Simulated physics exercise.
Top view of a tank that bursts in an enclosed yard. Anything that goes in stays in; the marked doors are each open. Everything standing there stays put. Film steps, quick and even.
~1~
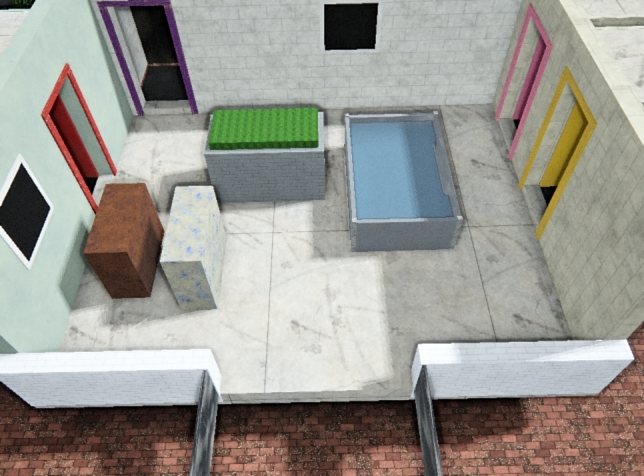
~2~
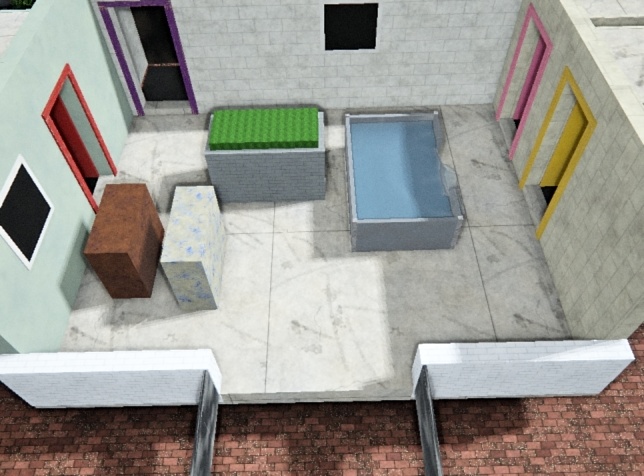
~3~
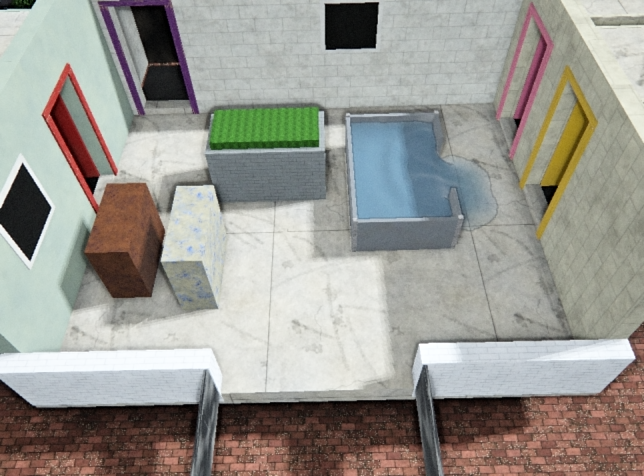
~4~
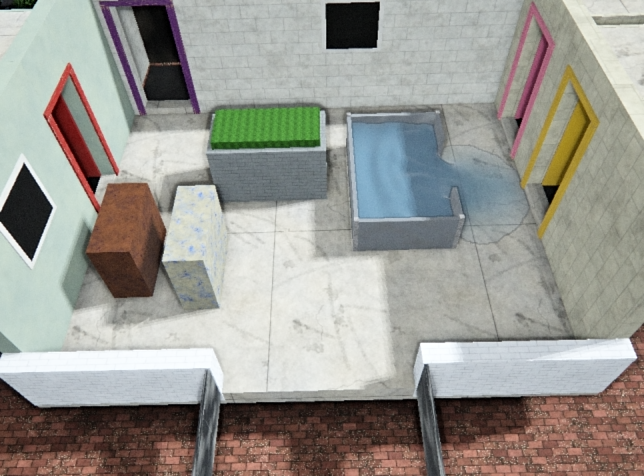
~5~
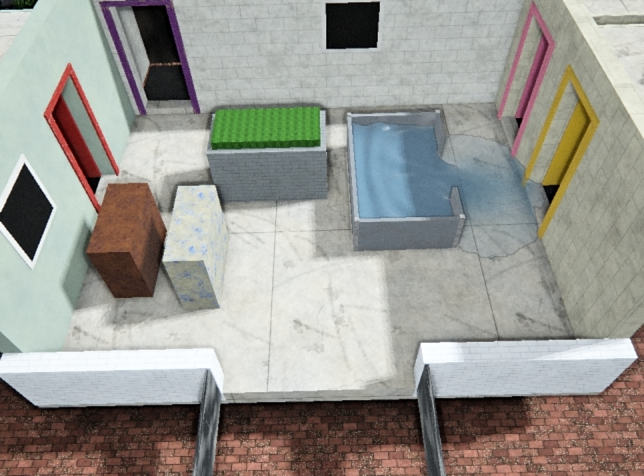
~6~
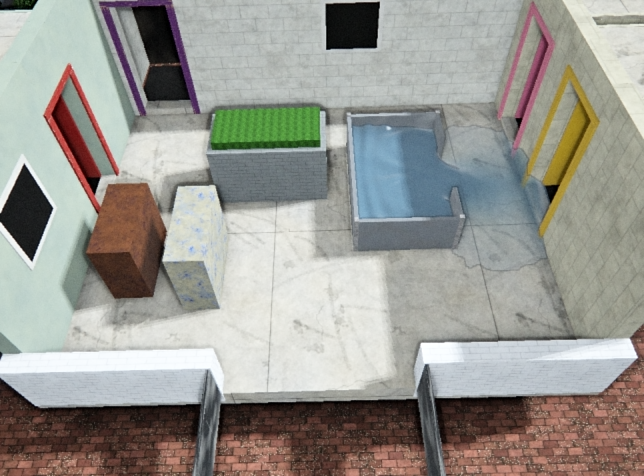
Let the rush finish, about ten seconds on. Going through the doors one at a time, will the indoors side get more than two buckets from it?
Purple door: Two buckets at most; red door: Two buckets at most; pink door: More than two buckets; yellow door: More than two buckets.
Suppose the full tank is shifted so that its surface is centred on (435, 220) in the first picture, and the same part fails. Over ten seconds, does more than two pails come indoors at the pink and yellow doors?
The pink remains within limits, and the yellow tops the threshold.
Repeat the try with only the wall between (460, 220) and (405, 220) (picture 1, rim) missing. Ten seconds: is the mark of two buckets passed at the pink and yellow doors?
Pink door: Falls short; yellow door: Falls short.
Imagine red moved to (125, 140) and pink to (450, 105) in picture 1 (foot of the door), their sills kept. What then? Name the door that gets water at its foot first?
Result: The door marked yellow.
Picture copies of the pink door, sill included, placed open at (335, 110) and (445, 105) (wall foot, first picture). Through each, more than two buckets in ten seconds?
So the first doesn't reach it, and then the second tops it.
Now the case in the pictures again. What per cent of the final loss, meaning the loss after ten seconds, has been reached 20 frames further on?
Near 70 in a hundred.
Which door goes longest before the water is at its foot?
My answer: The red door.
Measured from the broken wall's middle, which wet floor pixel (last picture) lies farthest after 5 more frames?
About (570, 338).
A moment on, water covers 15 % of the floor; the purple door not reached, the red door not reached, the pink door under two buckets in, the yellow door over two buckets in.
Next, water covers 20 % of the floor; the purple door not reached, the red door not reached, the pink door over two buckets in, the yellow door far over two buckets in.
Then, water covers 40 % of the floor; the purple door not reached, the red door not reached, the pink door over two buckets in, the yellow door far over two buckets in.
Later, water covers 75 % of the floor; the purple door wet at the sill, nothing in, the red door wet at the sill, nothing in, the pink door over two buckets in, the yellow door far over two buckets in.
In the end, water covers 95 % of the floor; the purple door wet at the sill, nothing in, the red door under two buckets in, the pink door over two buckets in, the yellow door far over two buckets in.
